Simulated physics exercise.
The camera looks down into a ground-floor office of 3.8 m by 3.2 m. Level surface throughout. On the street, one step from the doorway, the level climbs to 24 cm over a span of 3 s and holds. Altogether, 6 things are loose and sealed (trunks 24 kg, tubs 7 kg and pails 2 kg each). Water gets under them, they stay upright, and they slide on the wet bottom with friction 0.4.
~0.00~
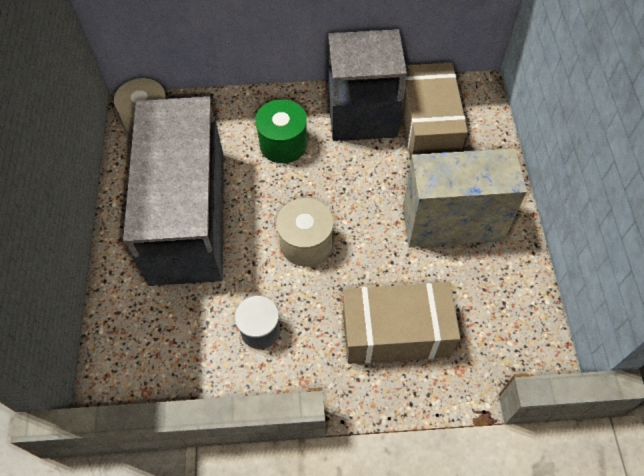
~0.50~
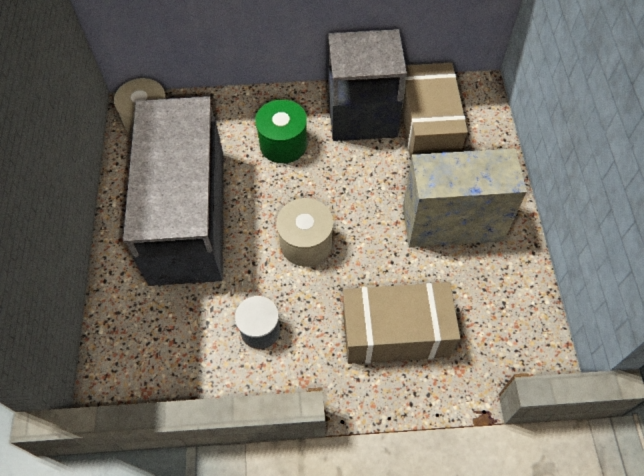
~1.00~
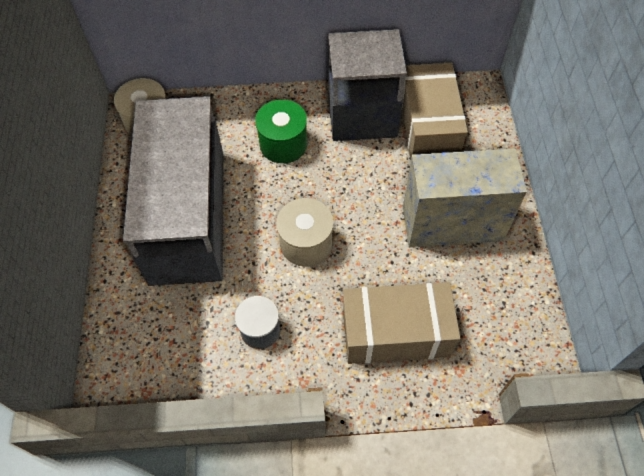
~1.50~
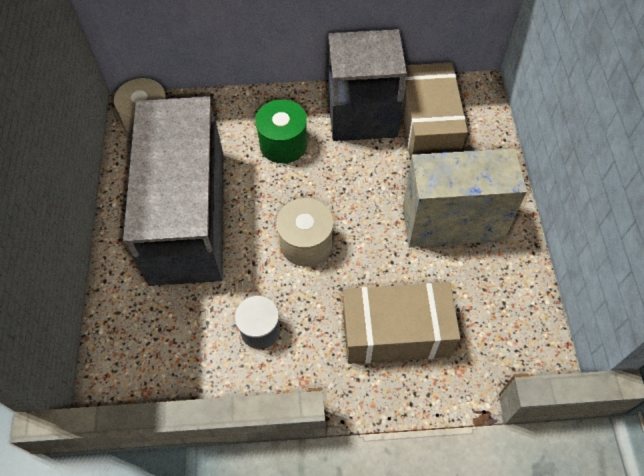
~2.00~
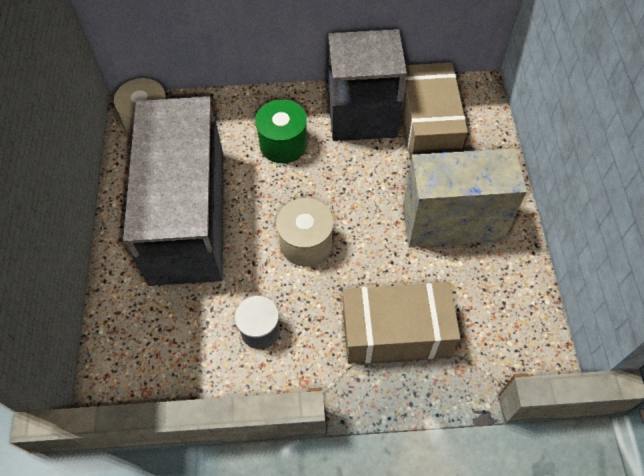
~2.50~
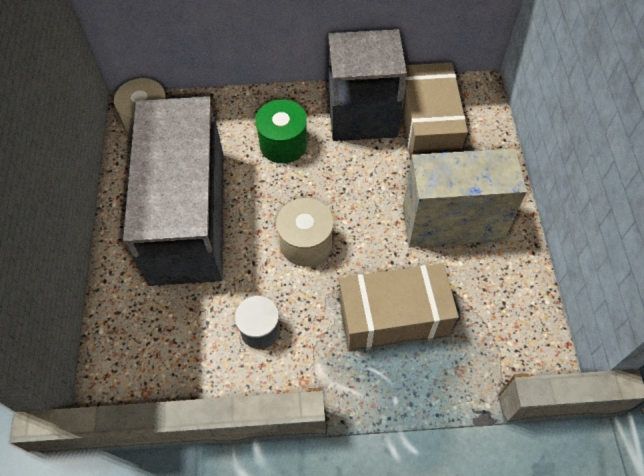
The footage shows a walled room holding boxes, blocks and tubs, including a green one, as water spreads along the street outside, then enters through the doorway and slightly shifts the strapped cardboard box nearest the opening.
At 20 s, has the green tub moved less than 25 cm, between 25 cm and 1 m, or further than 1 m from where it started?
It's set to drift part of a metre.
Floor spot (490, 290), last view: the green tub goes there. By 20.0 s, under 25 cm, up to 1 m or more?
Short answer, it goes a modest way.
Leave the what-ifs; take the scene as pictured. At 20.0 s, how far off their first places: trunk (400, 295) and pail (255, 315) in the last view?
300 cm and 60 cm respectively.
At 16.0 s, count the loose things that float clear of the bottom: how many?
6 of them.
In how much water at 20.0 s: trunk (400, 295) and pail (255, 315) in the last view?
Close to 24 and 18 centimetres.
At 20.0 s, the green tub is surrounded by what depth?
26 cm or so.
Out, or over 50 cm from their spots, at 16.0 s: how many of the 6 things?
4 in all.
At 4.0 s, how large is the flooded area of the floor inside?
Somewhere about 5.5 m2, give or take.
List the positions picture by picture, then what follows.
The first picture shows the green tub at (281, 120), on the bottom; water covers 0.0 m2; 0 of 6 have shifted.
The second picture shows the green tub at (281, 120), on the bottom; 0.0 m2 under water; 0 of 6 have shifted.
The third picture shows the green tub at (281, 120) rests on the ground; 0.0 m2 under water; 0 of 6 have shifted.
The fourth picture shows the green tub at (281, 120), on the bottom; water covers 0.0 m2; 0 of 6 have shifted.
The fifth picture shows the green tub at (281, 120) rests on the ground; water covers 0.3 m2; 0 of 6 have shifted.
The sixth picture shows the green tub at (281, 120) rests on the ground; water covers 0.7 m2; 1 of 6 have shifted.
After 4.0 s the green tub is near (281, 120), 0.0 m from its start, aground; 0 afloat.
After 9.0 s the green tub is near (303, 63), 0.6 m from its start, afloat; 6 afloat.
After 16.0 s the green tub is near (303, 58), 0.6 m from its start, afloat; 6 afloat.
After 20.0 s the green tub is near (303, 56), 0.6 m from its start, afloat; 6 afloat.
